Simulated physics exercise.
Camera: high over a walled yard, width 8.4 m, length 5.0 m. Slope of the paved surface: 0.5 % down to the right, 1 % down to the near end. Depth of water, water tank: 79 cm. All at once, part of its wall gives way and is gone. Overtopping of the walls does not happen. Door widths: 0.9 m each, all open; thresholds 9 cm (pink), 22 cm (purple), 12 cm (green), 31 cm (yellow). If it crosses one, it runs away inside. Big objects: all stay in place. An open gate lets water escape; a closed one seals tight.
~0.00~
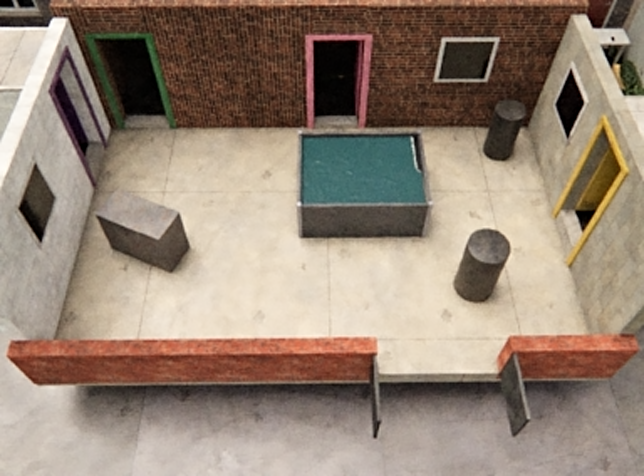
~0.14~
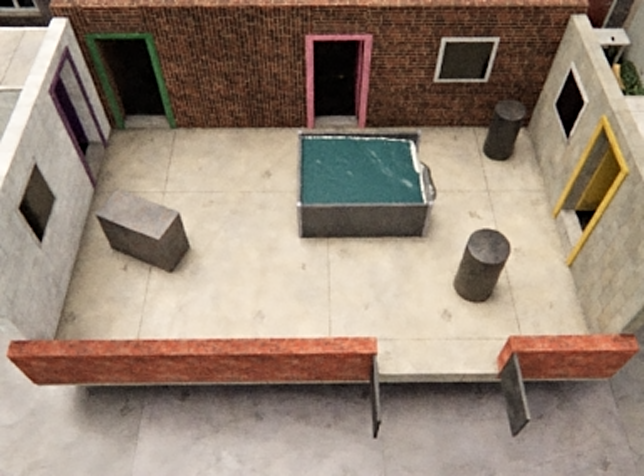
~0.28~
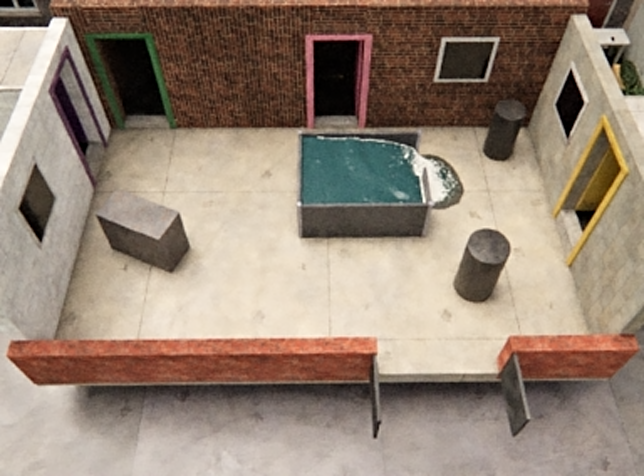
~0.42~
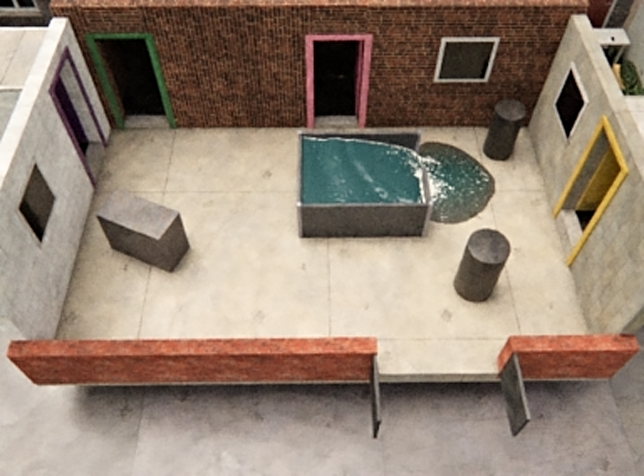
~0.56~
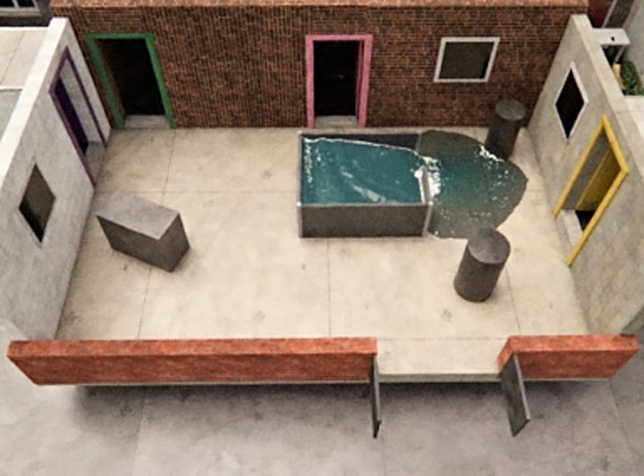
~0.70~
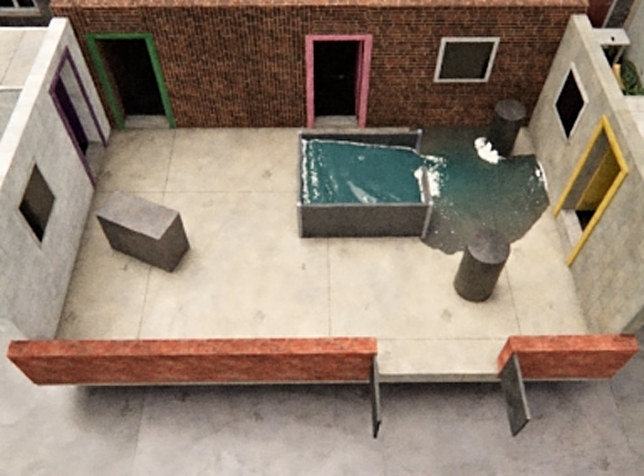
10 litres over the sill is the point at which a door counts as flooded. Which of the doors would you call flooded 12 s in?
I would call the pink door not flooded; I would call the purple door not flooded; I would call the green door not flooded; I would call the yellow door not flooded.
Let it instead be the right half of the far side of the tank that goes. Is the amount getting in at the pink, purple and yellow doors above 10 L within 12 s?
Door by door - pink: Out of bounds, purple: Within bounds, yellow: Within bounds.
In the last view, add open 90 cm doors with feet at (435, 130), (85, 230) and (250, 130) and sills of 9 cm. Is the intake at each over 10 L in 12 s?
In that order: Beyond it, short of it, short of it.
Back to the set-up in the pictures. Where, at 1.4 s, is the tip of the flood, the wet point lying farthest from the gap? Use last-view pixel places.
Somewhere around (569, 286).
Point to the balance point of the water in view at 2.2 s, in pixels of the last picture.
At roughly (424, 198).
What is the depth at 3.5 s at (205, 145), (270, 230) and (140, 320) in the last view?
Close to 0, 0 and 0 centimetres.
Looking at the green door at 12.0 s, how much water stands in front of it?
Around 3.0 cm there.
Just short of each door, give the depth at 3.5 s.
Depths in centimetres - pink: 3, purple: 0, green: 0, yellow: 17.
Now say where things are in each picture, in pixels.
The water tank at (362, 170) is whole and still, 79 cm deep, in the first frame.
Water pours out at (416, 173) and has run 0.5 m, to a hidden place; typically 7 cm deep outside, 79 cm at the water tank's back, in the second frame.
The front is at (458, 192), 0.8 m from the gap at (416, 173); 0.7 m2 of floor is under water; 79 cm left at the back of the water tank, in the third frame.
Water pours out at (416, 174) and has run 1.4 m, to (486, 174); typically 7 cm deep outside, 79 cm at the water tank's back, in the fourth frame.
The front is at (522, 177), 2.1 m from the gap at (416, 174); 3.5 m2 of floor is under water; 74 cm left at the back of the water tank, in the fifth frame.
Water pours out at (416, 173) and has run 2.5 m, to (535, 158); typically 5 cm deep outside, 67 cm at the water tank's back, in the sixth frame.
After 1.4 s water covers 15 % of the floor and is deepest (43 cm) near (538, 179); pink door not reached, purple door not reached, green door not reached, yellow door 20 cm at the sill, 0 L in.
After 2.2 s water covers 20 % of the floor and is deepest (44 cm) near (538, 179); pink door not reached, purple door not reached, green door not reached, yellow door 21 cm at the sill, 0 L in.
After 3.5 s water covers 35 % of the floor and is deepest (32 cm) near (587, 346); pink door 3 cm at the sill, 0 L in, purple door not reached, green door not reached, yellow door 17 cm at the sill, 0 L in.
After 7.0 s water covers 85 % of the floor and is deepest (18 cm) near (543, 357); pink door 3 cm at the sill, 0 L in, purple door 7 cm at the sill, 0 L in, green door 2 cm at the sill, 0 L in, yellow door 12 cm at the sill, 0 L in.
After 12.0 s water covers 95 % of the floor and is deepest (13 cm) near (191, 360); pink door 3 cm at the sill, 0 L in, purple door 4 cm at the sill, 0 L in, green door 3 cm at the sill, 0 L in, yellow door 8 cm at the sill, 0 L in.
